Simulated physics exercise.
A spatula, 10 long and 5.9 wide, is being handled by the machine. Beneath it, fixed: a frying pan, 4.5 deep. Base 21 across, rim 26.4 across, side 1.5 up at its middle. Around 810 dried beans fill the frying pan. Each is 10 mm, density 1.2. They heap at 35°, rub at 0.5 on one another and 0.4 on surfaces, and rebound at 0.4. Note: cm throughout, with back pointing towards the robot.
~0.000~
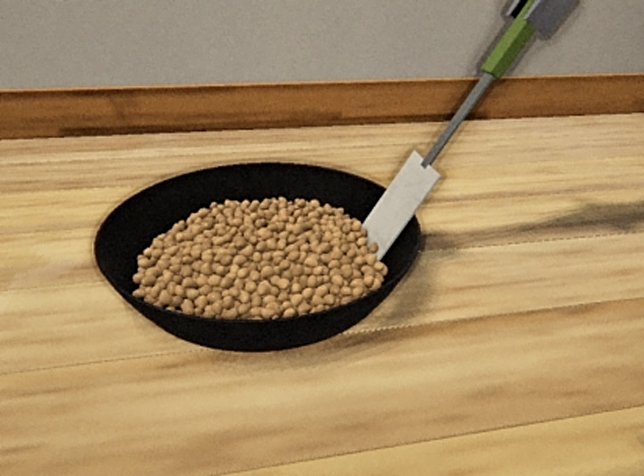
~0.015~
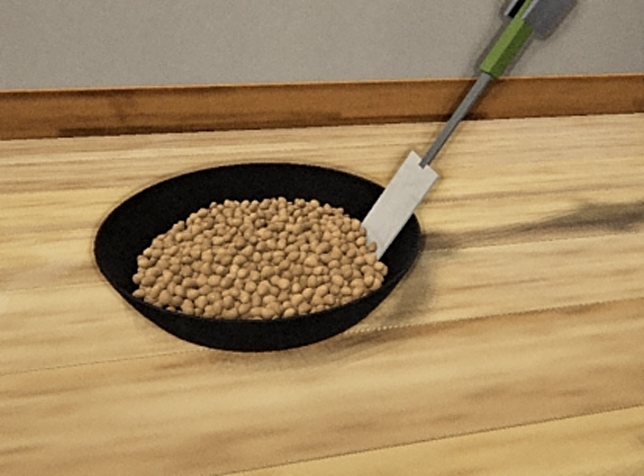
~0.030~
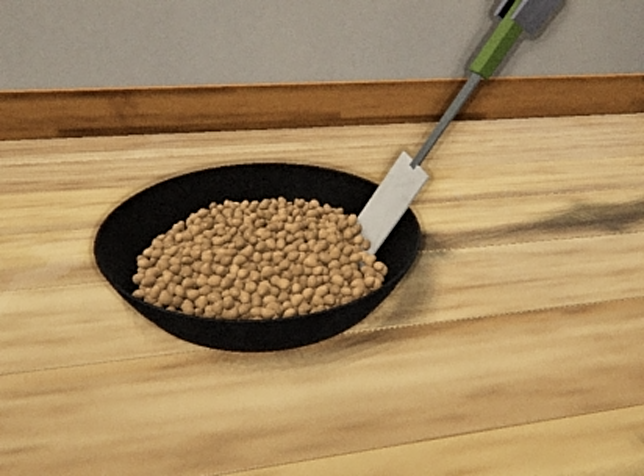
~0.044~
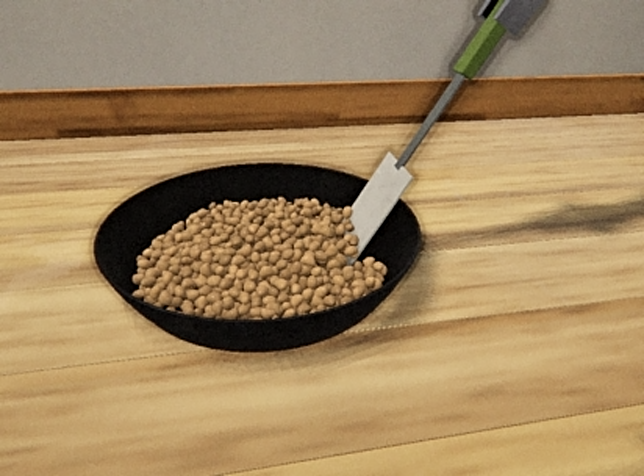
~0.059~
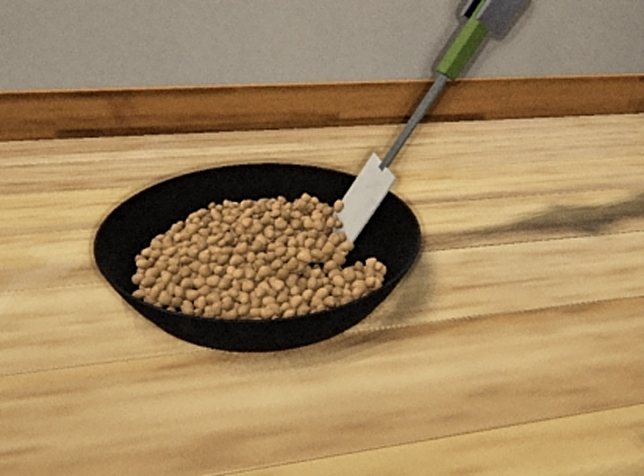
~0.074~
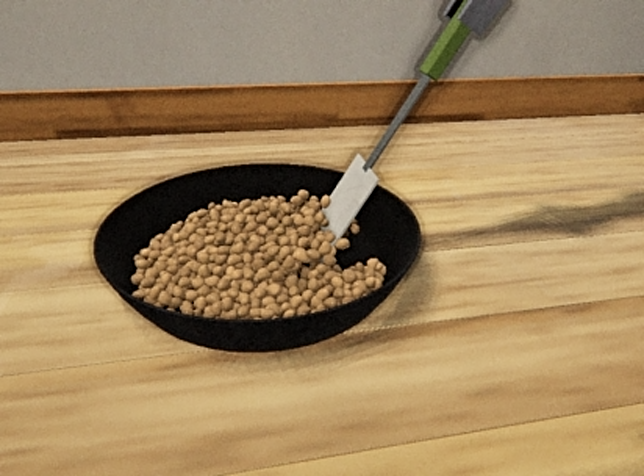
A robotic arm with a green section holds a pale flat spatula at the upper right, seen from above at an angle over a light wooden surface against a grey wall. A black frying pan heaped with tan beans sits left of centre. The blade rests briefly at the pan's right side, then sweeps left, pushing beans aside and baring dark pan, while the camera stays still.
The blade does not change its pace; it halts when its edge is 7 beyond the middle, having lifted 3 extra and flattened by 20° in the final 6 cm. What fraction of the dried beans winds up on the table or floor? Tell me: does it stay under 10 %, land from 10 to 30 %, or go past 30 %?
It stays under 10 %.
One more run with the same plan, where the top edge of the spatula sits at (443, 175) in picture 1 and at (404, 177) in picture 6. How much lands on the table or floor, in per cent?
0 %.
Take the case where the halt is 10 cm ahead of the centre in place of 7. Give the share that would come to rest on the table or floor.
About 15 %.
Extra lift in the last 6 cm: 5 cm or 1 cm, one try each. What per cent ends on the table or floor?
Estimates, in order: 10 % then 0 %.
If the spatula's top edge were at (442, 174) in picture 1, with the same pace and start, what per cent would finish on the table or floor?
Spill: Approx. 5 per cent.
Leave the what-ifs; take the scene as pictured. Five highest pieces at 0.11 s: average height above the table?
Height: Approx. 6 cm.
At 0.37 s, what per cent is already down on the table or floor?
5 %.
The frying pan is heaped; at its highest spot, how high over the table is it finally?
Roughly 5.5 centimetres.
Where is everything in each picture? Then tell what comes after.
The first frame shows spatula top edge at (427, 163), sloping 59°; upper third of the load around (270, 243), from x 140 to 380, top at y 200; 813 in the frying pan.
The second frame shows spatula top edge at (425, 163), sloping 59°; upper third of the load around (269, 243), from x 140 to 380, top at y 200.
The third frame shows spatula top edge at (416, 163), sloping 59°; upper third of the load around (272, 243), from x 140 to 380, top at y 205.
The fourth frame shows spatula top edge at (401, 164), sloping 59°; upper third of the load around (275, 240), from x 140 to 380, top at y 200.
The fifth frame shows spatula top edge at (384, 165), sloping 59°; upper third of the load around (271, 238), from x 140 to 380, top at y 200.
The sixth frame shows spatula top edge at (368, 166), sloping 59°; upper third of the load around (270, 238), from x 140 to 380, top at y 195; 813 in the frying pan.
By 0.11 s, sloping 59°, highest piece 6 above the table; 813 in the frying pan.
By 0.15 s, sloping 51°, highest piece 7 above the table; 813 in the frying pan.
By 0.37 s, sloping 39°, highest piece 5 above the table; 764 in the frying pan, 45 on the table or floor, 4 on the blade or in flight.
By 1.42 s, sloping 39°, highest piece 5 above the table; 763 in the frying pan, 50 on the table or floor.
Final count, 763 in the frying pan, 50 on the table or floor. That is 6 % on the table or floor.
